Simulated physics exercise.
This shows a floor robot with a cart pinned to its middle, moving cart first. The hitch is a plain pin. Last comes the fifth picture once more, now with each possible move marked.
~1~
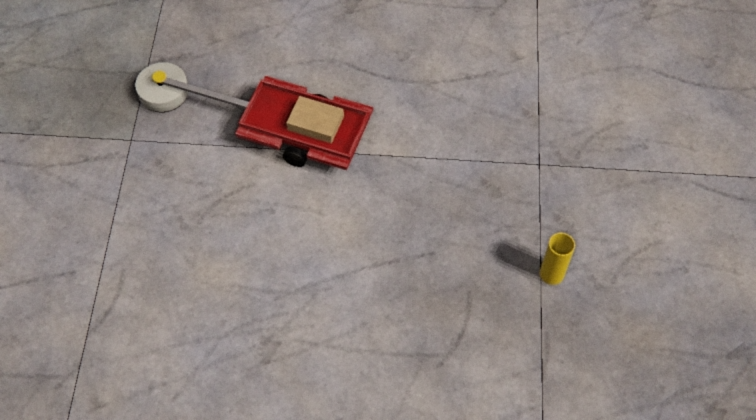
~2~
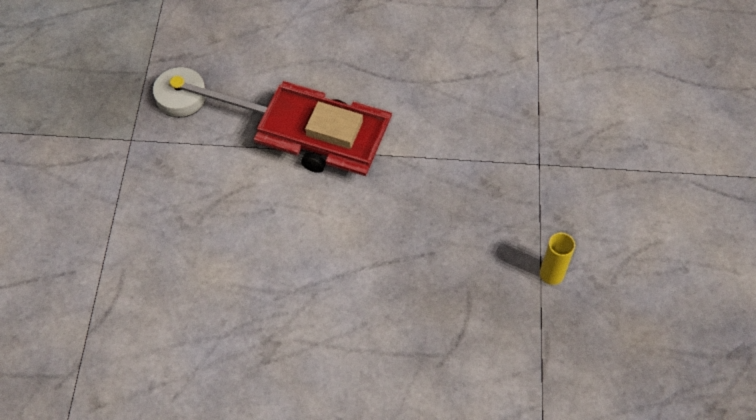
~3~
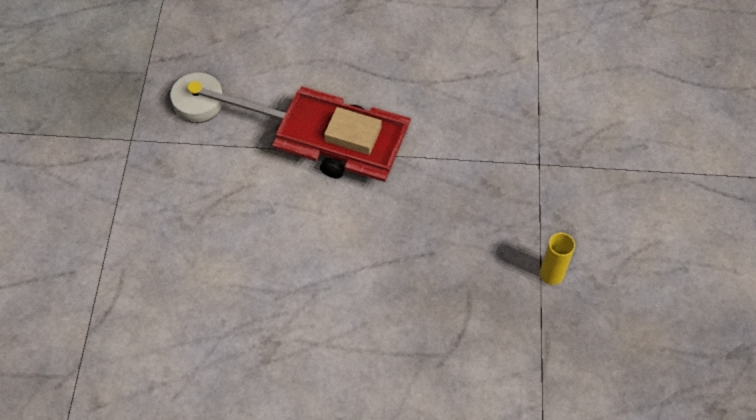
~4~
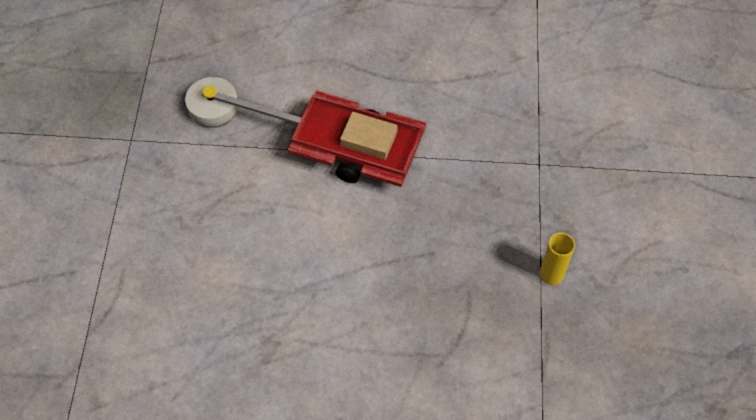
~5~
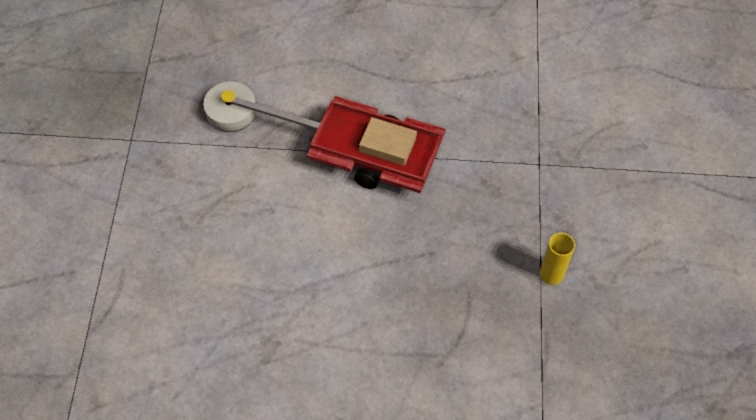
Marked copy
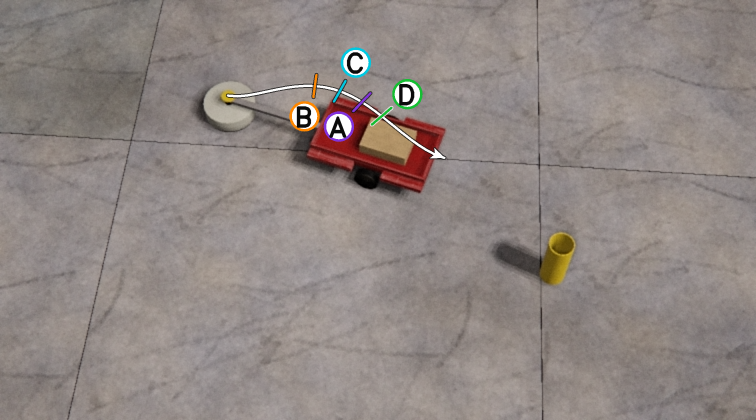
A red cart carrying a tan block sits at the upper left of a grey, marble-like tiled floor with dark seams, seen from above at an angle. A grey bar links it to a round white robot with a yellow pin on its left, and a yellow tube stands right of centre. The robot pushes the cart slowly rightward and slightly down, a short distance, while the tube and camera stay still.
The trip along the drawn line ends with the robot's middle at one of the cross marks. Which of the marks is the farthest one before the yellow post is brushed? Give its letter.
The farthest safe stop is A.
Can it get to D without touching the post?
No.
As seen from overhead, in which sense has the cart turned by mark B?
Clockwise.
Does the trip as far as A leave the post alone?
Yes.
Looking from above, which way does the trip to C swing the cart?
Clockwise.
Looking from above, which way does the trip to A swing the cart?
For that mark, clockwise.
On the marked copy, A at (362, 102); B at (315, 86); C at (340, 91); D at (382, 116); the route from (228, 96) via (351, 96) to (444, 158).
With A. Early on, robot (277, 98), cart (415, 156).
Further on, robot (325, 96), cart (448, 175).
At the end, robot (362, 110), cart (480, 199); nothing has been touched.
As for the rest, B is safe but short; C is safe but short; D is too far, the post has been hit.
